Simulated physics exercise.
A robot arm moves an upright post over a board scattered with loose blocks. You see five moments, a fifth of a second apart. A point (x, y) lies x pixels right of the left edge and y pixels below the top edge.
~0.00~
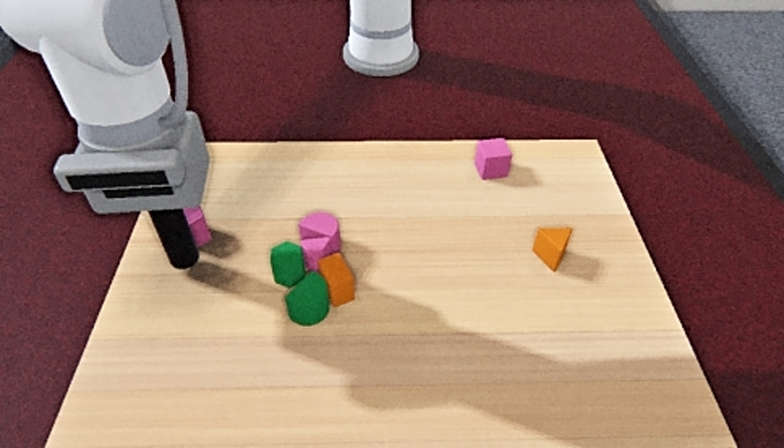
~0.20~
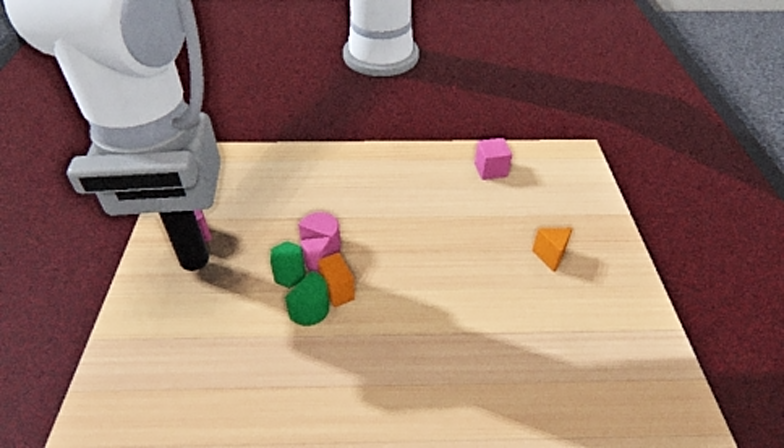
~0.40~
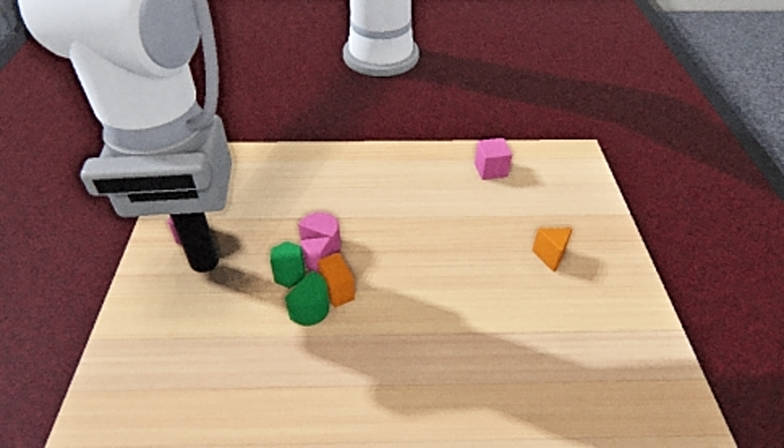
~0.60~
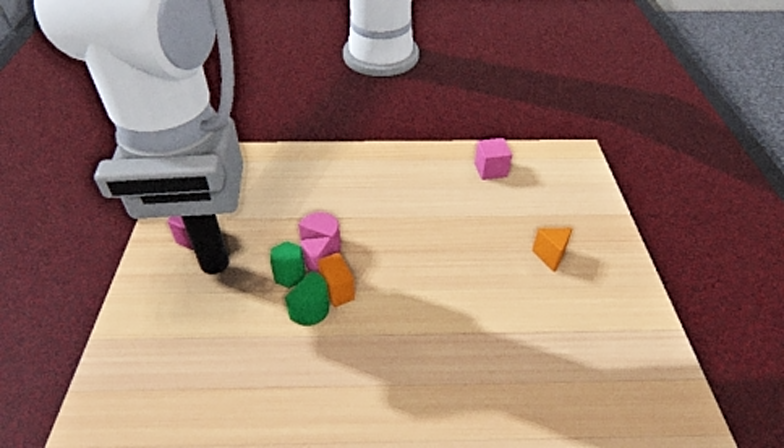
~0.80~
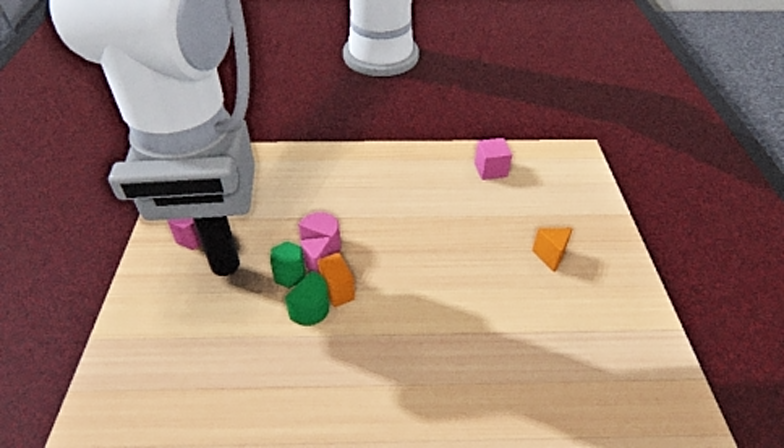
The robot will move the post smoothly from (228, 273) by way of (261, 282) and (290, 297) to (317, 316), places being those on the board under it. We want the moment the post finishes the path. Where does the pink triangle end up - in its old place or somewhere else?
Here's my answer: The pink triangle gets displaced.
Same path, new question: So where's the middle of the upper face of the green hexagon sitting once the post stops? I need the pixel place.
Close to (308, 256).
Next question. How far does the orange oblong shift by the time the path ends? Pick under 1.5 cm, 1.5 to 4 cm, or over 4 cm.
The block shifts less than 1.5 cm.
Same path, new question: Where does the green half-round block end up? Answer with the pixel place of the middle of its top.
The middle of its upper face should be somewhere near (338, 308).
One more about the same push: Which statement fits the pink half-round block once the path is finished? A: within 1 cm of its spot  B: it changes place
My answer is option A.
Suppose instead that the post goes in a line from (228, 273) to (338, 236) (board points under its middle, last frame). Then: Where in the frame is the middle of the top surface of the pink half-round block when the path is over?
Around (362, 217).
On the path given first. One third of the way, post at (259, 275); nothing pushed yet.
Two thirds of the way, post at (289, 290); green hexagon at (308, 256), turned 50° anticlockwise; pink triangle at (329, 241).
At the end, post at (316, 310); green hexagon at (308, 256), turned 50° anticlockwise; green half-round block at (338, 308); pink triangle at (329, 241); pink half-round block unmoved; orange oblong at (341, 269).
